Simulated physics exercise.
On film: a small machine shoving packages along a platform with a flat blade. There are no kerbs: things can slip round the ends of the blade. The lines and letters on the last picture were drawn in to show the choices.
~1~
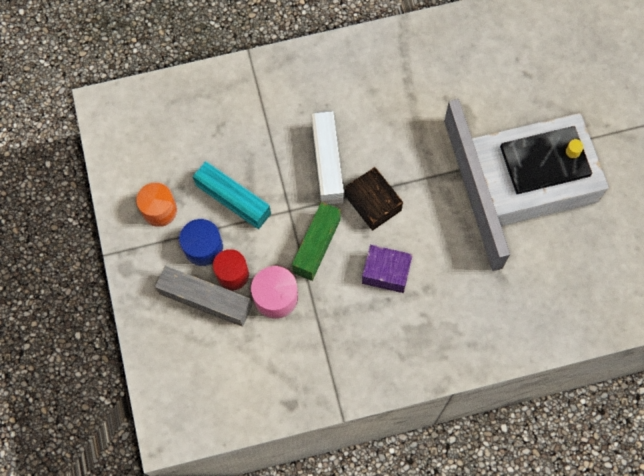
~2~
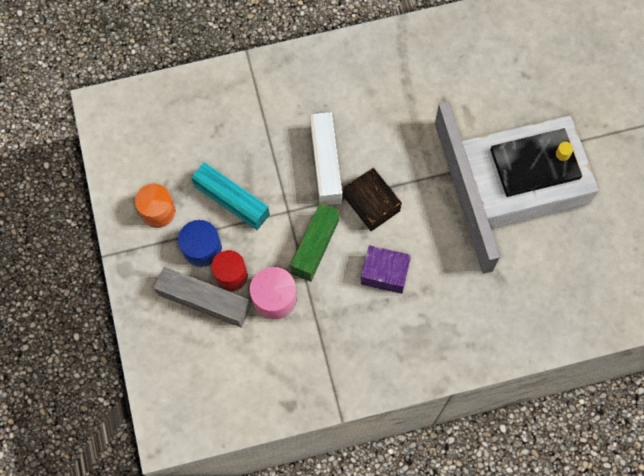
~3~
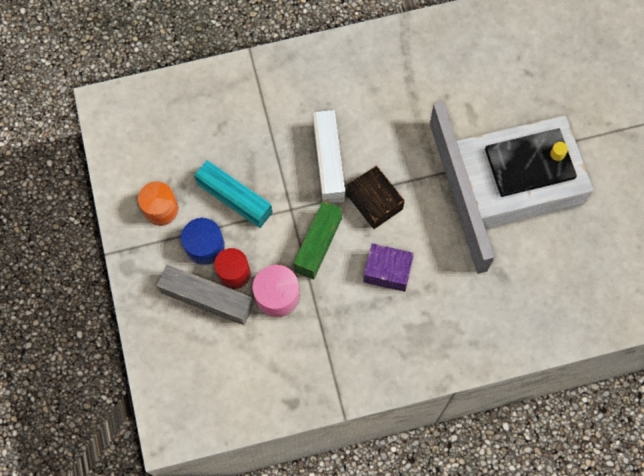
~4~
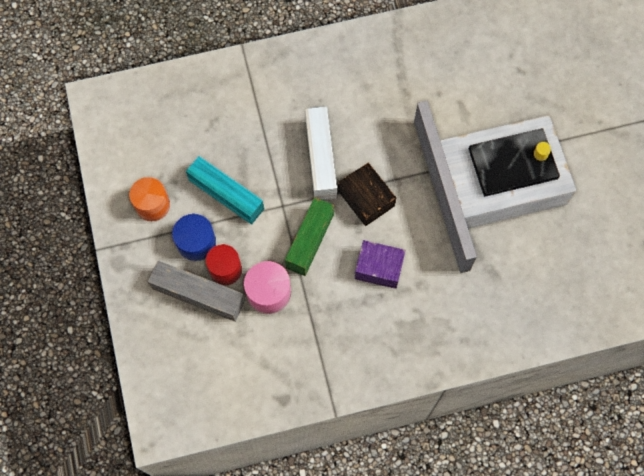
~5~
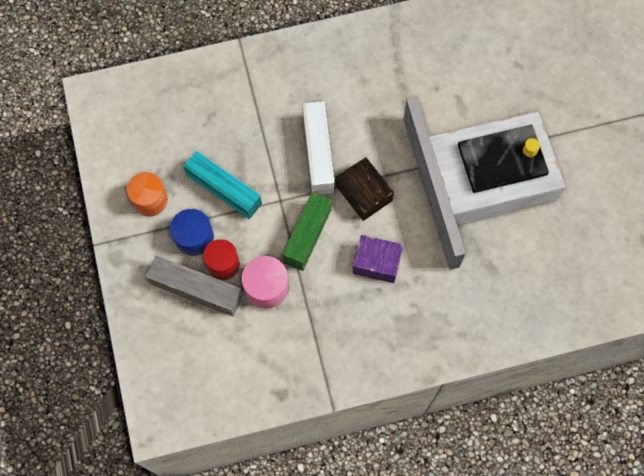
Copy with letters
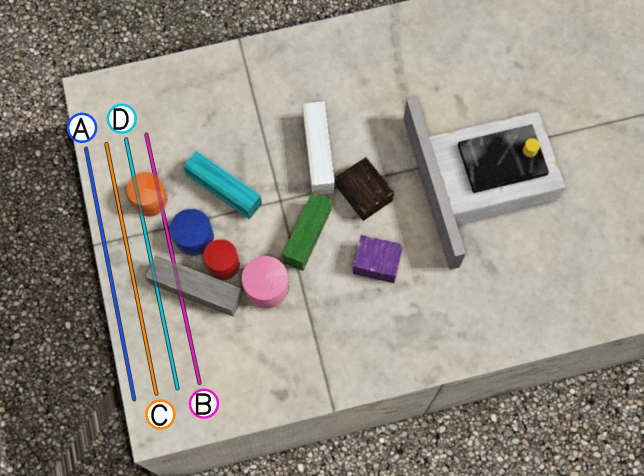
A small machine with a flat blade creeping left across a pale stone platform towards scattered coloured blocks and canisters, which stay still.
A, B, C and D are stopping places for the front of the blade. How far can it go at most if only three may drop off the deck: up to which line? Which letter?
No farther than B.
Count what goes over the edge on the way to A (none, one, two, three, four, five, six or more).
In all, six or more.
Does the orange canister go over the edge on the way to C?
By then, yes.
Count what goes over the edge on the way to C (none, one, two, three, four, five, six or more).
By then, six or more.
On the marked copy, A at (109, 269); B at (172, 254); C at (130, 264); D at (151, 259).
Taking B. A third of the way, robot (403, 182); purple crate (332, 282); white stick (294, 147).
Two thirds of the way, robot (309, 204); grey bar (157, 305); blue canister (156, 240).
When it is over, robot (234, 222); grey bar over the edge; blue canister over the edge; two fallen.
As for the rest, A drops nine; C drops seven; D drops five.
